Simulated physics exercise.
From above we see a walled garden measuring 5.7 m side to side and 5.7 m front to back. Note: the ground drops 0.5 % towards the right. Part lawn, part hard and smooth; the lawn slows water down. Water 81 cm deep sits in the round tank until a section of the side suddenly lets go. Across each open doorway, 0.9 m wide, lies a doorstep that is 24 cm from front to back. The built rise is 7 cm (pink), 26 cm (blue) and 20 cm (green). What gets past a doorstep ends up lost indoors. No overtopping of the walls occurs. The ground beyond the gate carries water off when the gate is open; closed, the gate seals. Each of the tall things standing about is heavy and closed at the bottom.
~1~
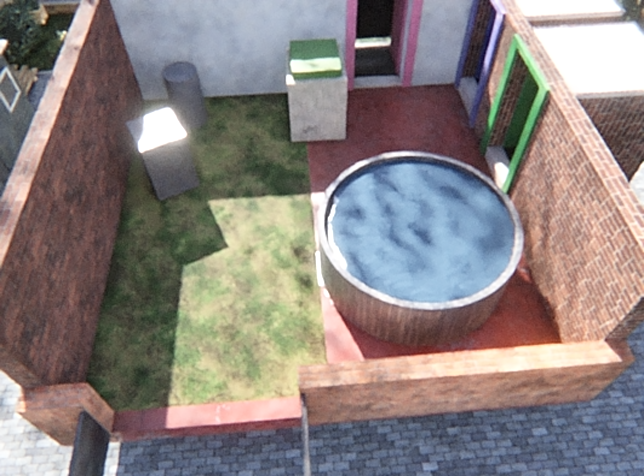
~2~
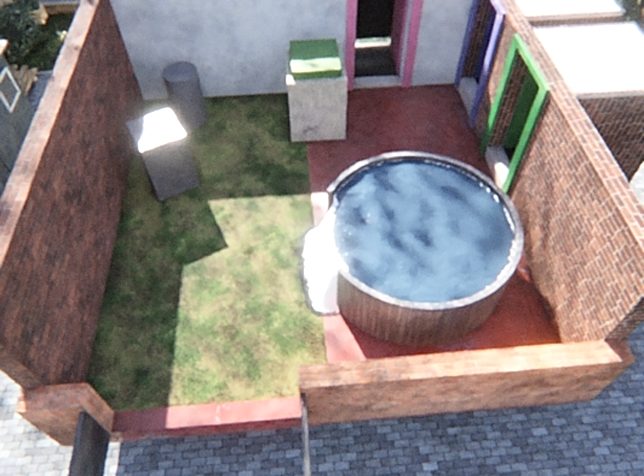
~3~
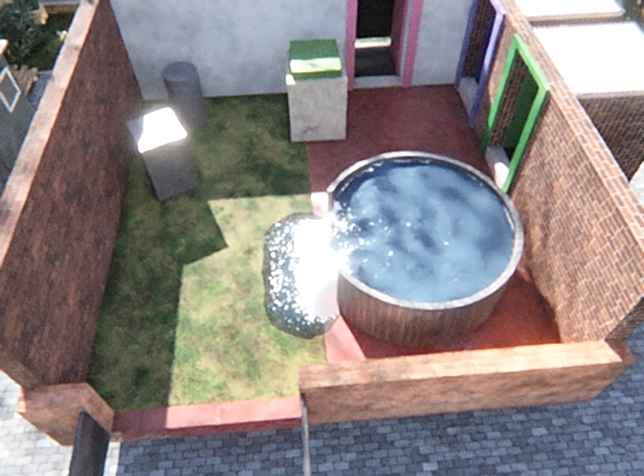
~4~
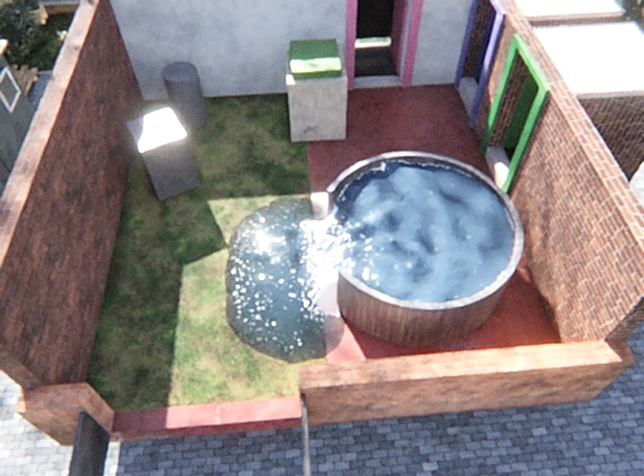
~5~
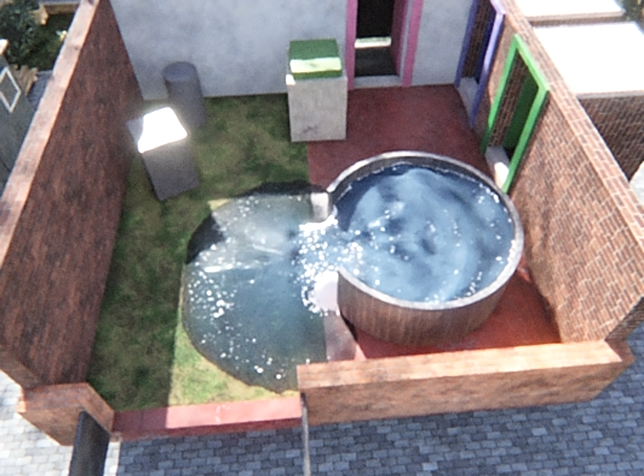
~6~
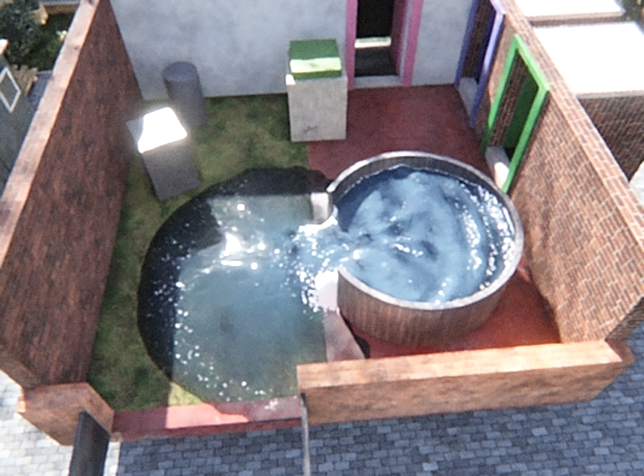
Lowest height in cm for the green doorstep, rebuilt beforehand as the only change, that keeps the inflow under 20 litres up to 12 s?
6.5 cm.
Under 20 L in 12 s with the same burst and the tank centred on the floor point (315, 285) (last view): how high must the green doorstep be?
Near 8.0 cm.
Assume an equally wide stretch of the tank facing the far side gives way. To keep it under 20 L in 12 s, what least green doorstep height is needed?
In that case about 9.5 cm.
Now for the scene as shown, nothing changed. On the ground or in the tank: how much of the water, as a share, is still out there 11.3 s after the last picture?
About 64 per cent.
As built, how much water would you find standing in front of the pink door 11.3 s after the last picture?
A ruler would read roughly 9.5 cm.
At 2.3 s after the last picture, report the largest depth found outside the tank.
28 cm.
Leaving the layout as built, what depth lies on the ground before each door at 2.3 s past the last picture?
Reading in centimetres: Pink = 0, blue = 0, green = 0.
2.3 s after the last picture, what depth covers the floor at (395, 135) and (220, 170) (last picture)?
0 and 8 cm.
Then, 0.7 s after the last picture water covers 45 % of the floor, deepest (34 cm) near (309, 266); it has not reached the green door.
Then, 2.3 s after the last picture water covers 60 % of the floor, deepest (28 cm) near (159, 299); it has not reached the green door.
Then, 11.3 s after the last picture water covers 100 % of the floor, deepest (11 cm) near (458, 382); 11 cm at the green door, 0 litres in over its 20 cm doorstep.
At the green door as built, the water peaked near 11 cm, 11.3 s after the last picture.
Run again over the same 12 s with other heights there, 29 litres in over 6 cm, 8 litres over 8 cm. The limit of 20 litres is kept from about 6.5 cm up.
